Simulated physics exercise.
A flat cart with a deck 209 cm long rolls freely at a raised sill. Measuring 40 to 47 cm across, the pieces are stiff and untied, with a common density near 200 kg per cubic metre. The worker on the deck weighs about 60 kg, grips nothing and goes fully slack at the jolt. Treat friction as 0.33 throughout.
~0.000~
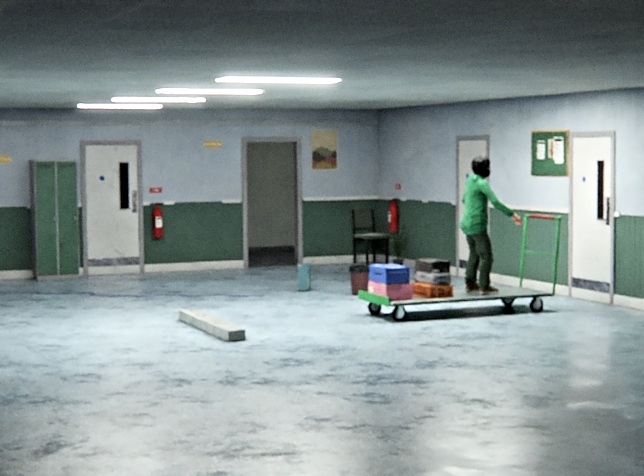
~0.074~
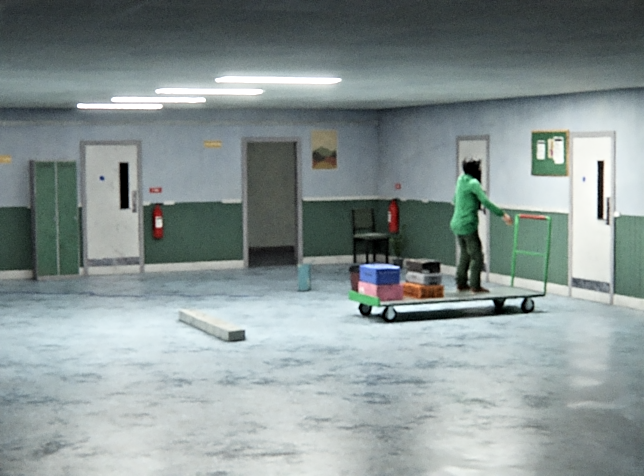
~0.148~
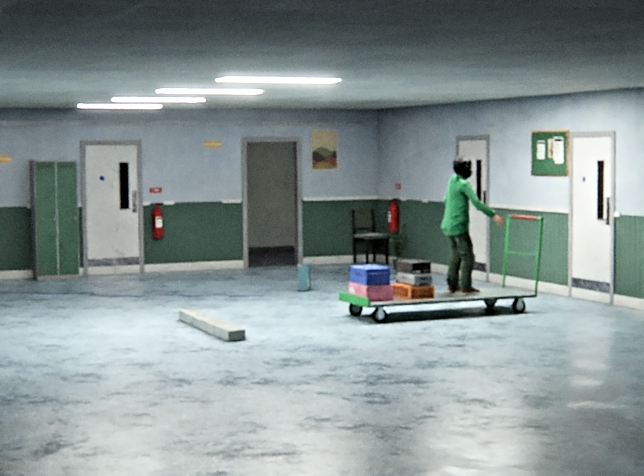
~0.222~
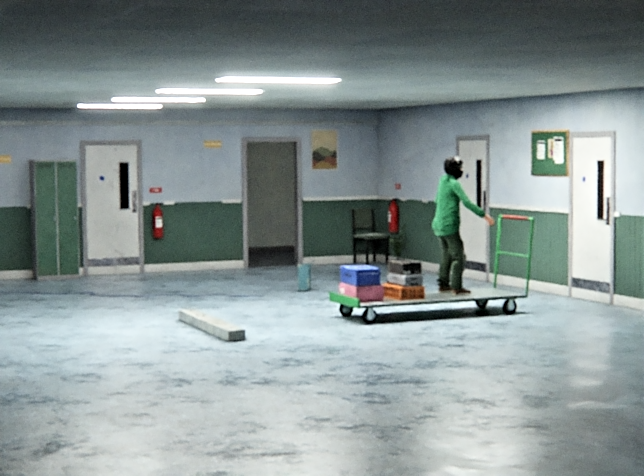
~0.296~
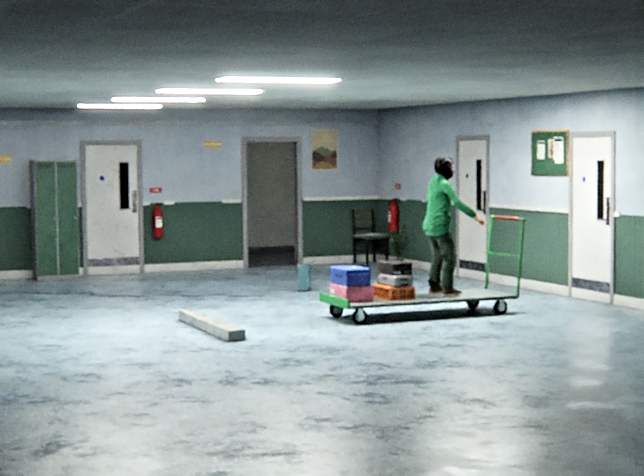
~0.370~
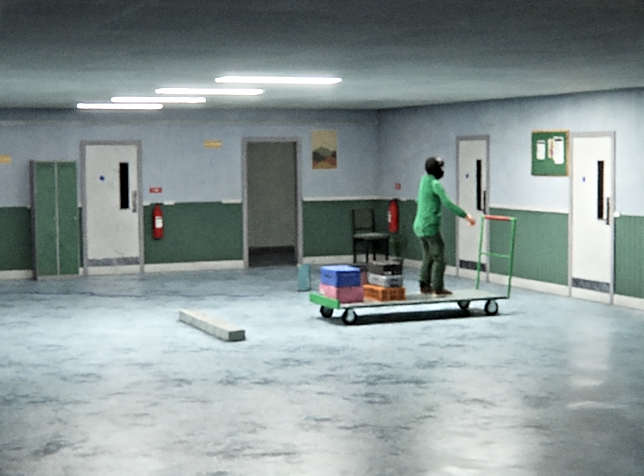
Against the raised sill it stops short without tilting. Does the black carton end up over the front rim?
Chances are it will remain inboard.
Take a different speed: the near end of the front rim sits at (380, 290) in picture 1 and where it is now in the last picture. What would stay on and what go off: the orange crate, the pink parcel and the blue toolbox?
That way, orange remains on, pink remains on, blue goes off.
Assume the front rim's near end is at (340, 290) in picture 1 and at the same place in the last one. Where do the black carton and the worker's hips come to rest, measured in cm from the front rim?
The black item would end 30 cm behind the front rim, and the hips 100 cm behind it.
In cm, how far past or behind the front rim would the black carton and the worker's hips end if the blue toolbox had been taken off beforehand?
In that case the black one ends 20 cm behind the front rim and the hips 90 cm behind it.
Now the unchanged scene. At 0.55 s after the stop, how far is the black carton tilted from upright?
I'd put the tilt at close to 20°.
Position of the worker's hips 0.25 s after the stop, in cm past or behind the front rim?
Behind the rim by about 85 cm.
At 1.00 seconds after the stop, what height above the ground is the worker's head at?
The head is roughly 80 cm up.
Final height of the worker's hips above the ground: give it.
The hips come to rest about 30 cm above the ground.
The wheels strike at 1.17 s.
After 1.42 s the black carton is 41 cm behind the rim, tilted 0°, near (247, 275) in the last picture's view.
After 1.72 s the black carton is 21 cm behind the rim, tilted 20°, near (229, 281) in the last picture's view.
After 2.17 s the black carton is 18 cm behind the rim, tilted 0°, near (227, 285) in the last picture's view.
At rest, 3.4 s, past the rim, blue toolbox; behind it, black carton, grey suitcase, pink parcel, orange crate and the worker's hips.
